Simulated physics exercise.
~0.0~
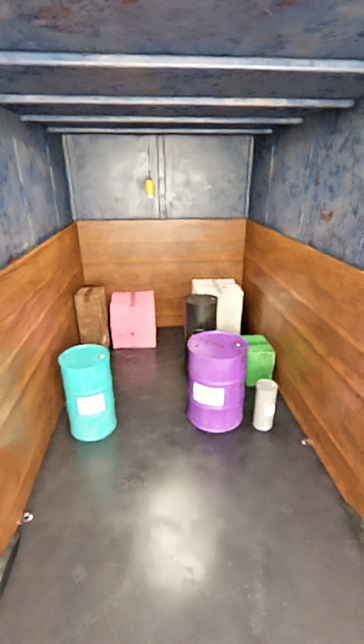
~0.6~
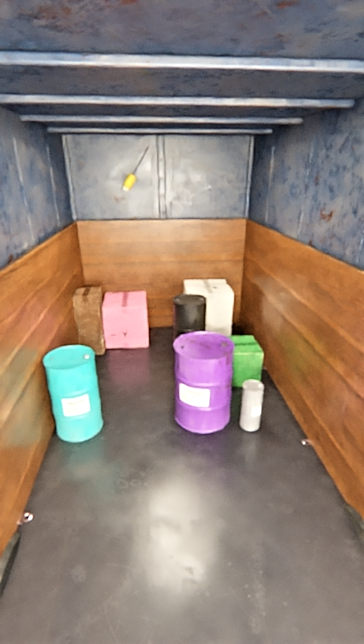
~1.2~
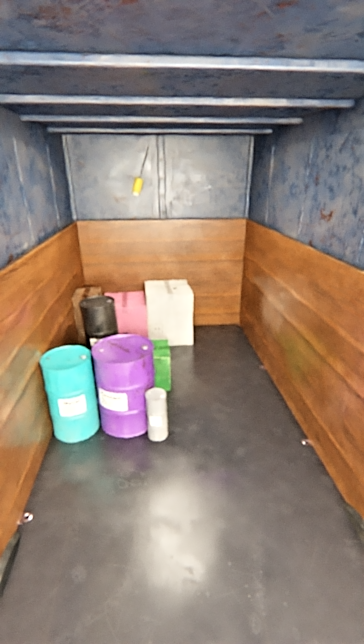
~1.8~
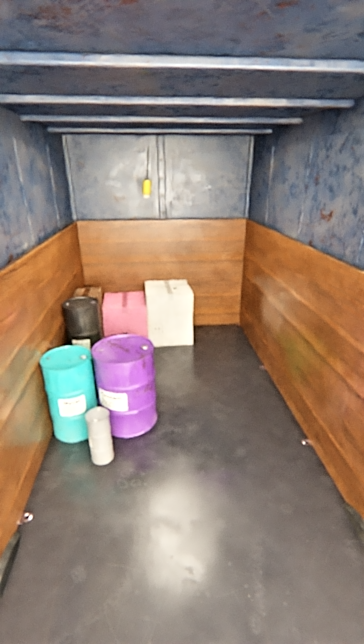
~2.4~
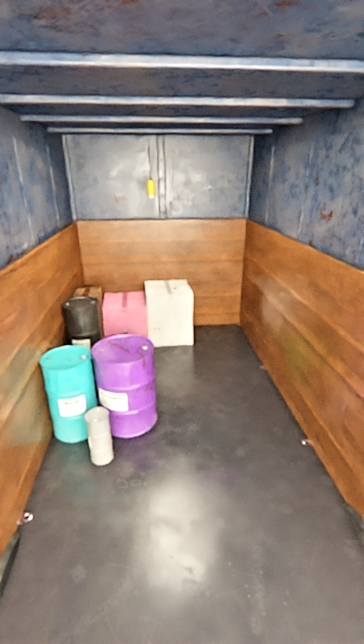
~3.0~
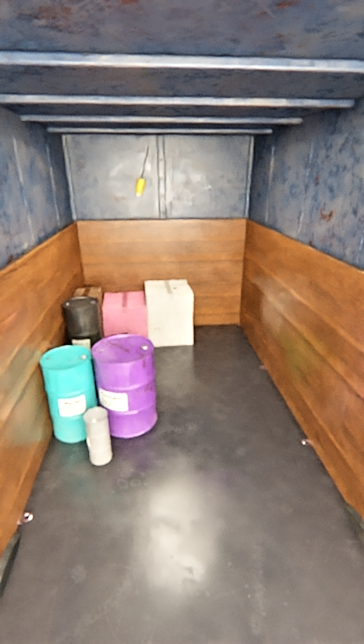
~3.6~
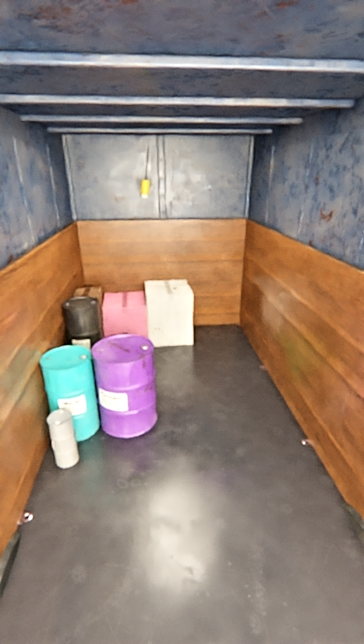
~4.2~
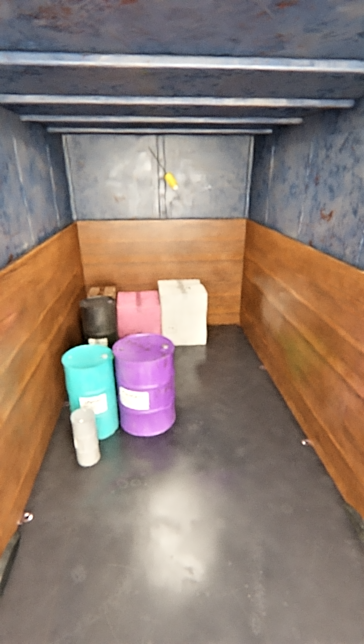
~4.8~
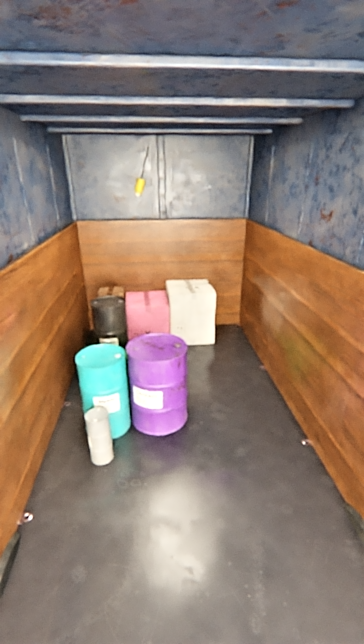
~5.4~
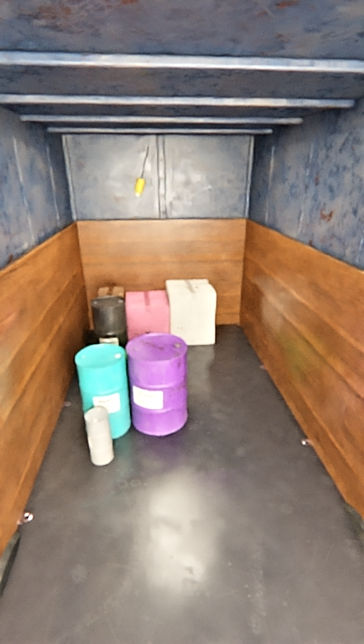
Drums, boxes and a canister slide left across the van floor, then shift slightly right and rest.
